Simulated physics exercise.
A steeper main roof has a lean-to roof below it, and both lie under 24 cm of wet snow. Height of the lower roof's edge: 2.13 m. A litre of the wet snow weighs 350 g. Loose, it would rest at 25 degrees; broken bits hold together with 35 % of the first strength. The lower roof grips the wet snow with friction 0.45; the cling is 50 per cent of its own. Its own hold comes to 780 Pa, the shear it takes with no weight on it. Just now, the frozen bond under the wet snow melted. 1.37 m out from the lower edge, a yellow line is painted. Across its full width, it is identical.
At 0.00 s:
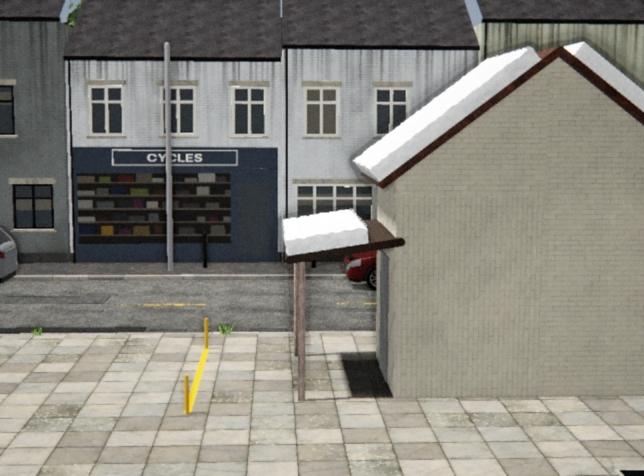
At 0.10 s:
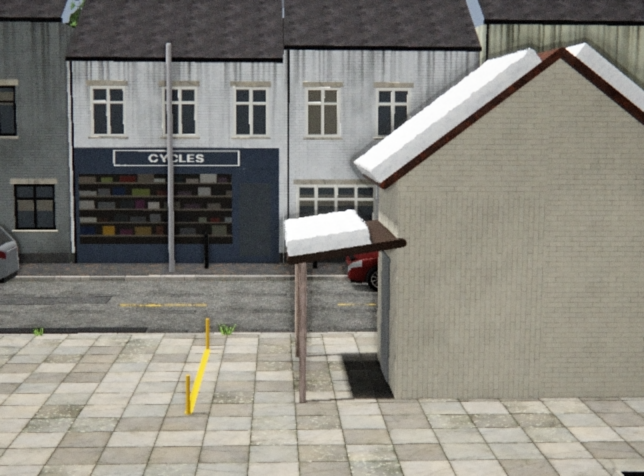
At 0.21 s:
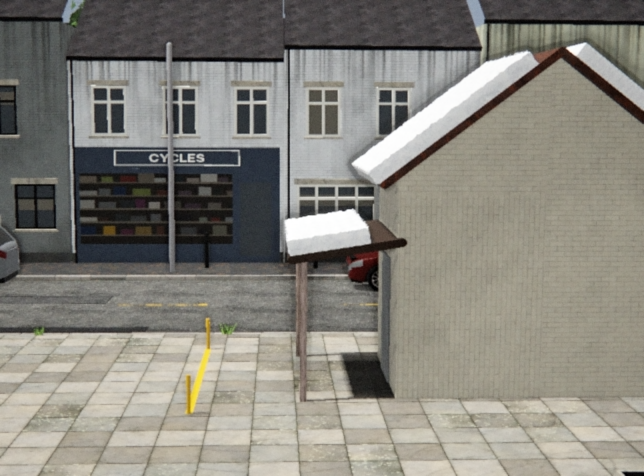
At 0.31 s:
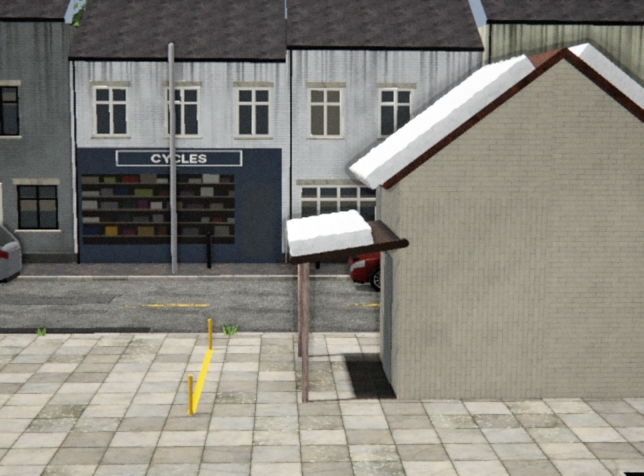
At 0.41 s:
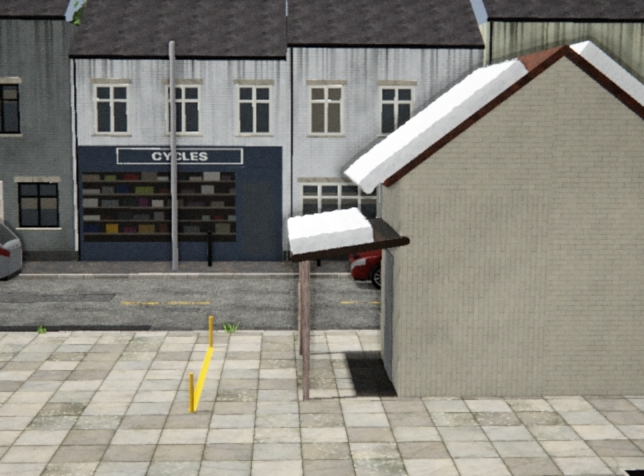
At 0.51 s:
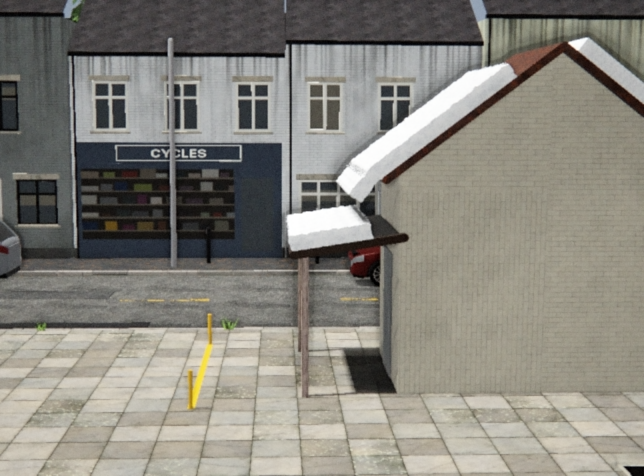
On a paved street opposite a shop marked "CYCLES", a small building with a steep roof and a lower lean-to roof carries white snow, with a yellow line painted on the paving nearby. The main roof's left snow slab slides slowly down leftward, baring reddish roof near the ridge, then begins cracking.
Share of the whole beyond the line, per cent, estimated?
Near 25 %.
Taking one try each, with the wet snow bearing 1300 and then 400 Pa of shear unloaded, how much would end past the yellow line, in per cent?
Result: 10 % for the first case, 40 % for the second.
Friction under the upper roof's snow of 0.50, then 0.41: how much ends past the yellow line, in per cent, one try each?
First some 0 %, after that some 6 %.
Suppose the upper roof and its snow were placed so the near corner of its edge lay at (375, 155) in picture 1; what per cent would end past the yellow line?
It would then be around 50 percent.
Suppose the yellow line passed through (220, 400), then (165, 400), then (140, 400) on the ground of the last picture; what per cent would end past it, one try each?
35 %, then 16 %, then 7 %.
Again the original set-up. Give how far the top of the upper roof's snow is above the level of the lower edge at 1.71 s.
Height above lower edge: Approx. 0.6 m.
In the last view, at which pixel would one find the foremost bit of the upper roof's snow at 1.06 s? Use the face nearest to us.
Around (286, 221).
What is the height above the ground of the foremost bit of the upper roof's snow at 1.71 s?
About 0.4 m.
After 1.06 s, none is below the lower edge and 0 % is past the line.
After 1.71 s, 36 % is below the lower edge and 1 % is past the line.
After 2.35 s, 58 % is below the lower edge and 25 % is past the line.
After 3.00 s, 58 % is below the lower edge and 25 % is past the line.
After 3.10 s, 58 % is below the lower edge and 25 % is past the line.
